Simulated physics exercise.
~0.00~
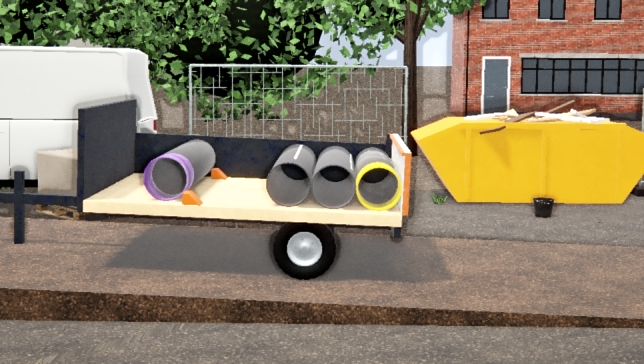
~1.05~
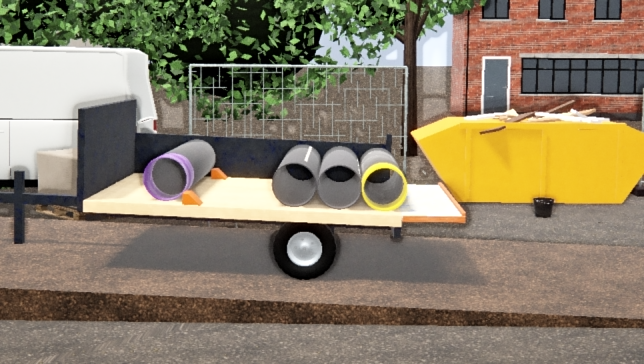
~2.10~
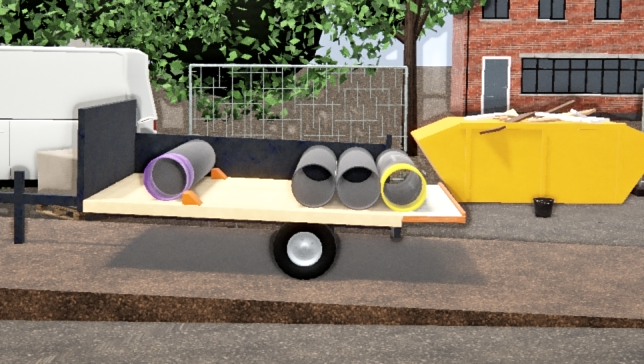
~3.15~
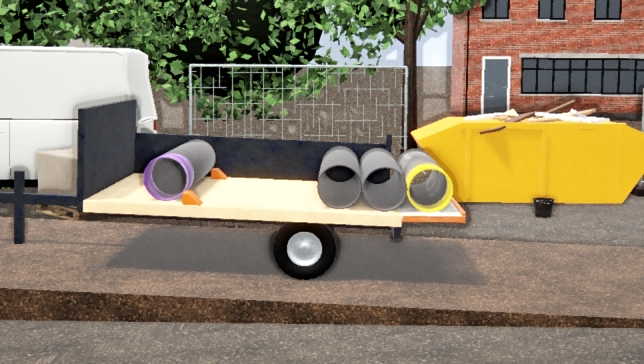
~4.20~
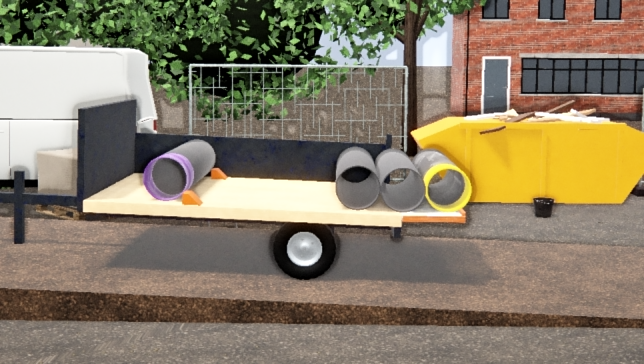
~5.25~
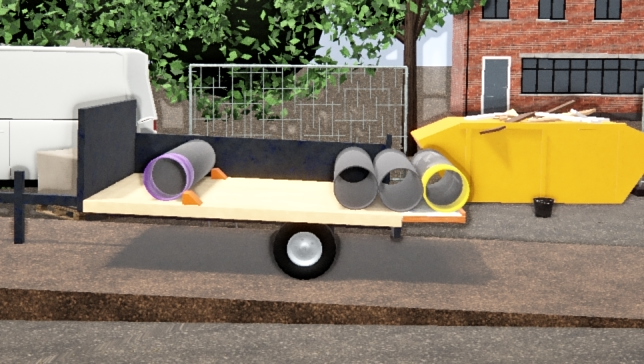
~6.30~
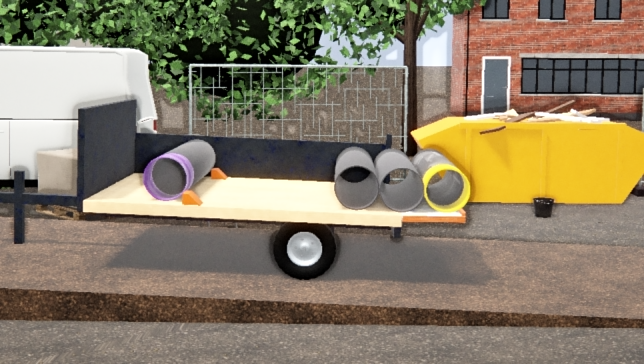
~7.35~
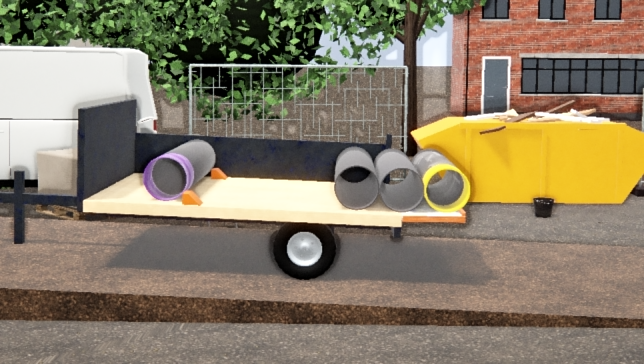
A trailer's tailgate drops and three grey pipes roll right, the yellow-rimmed one stopping on it.
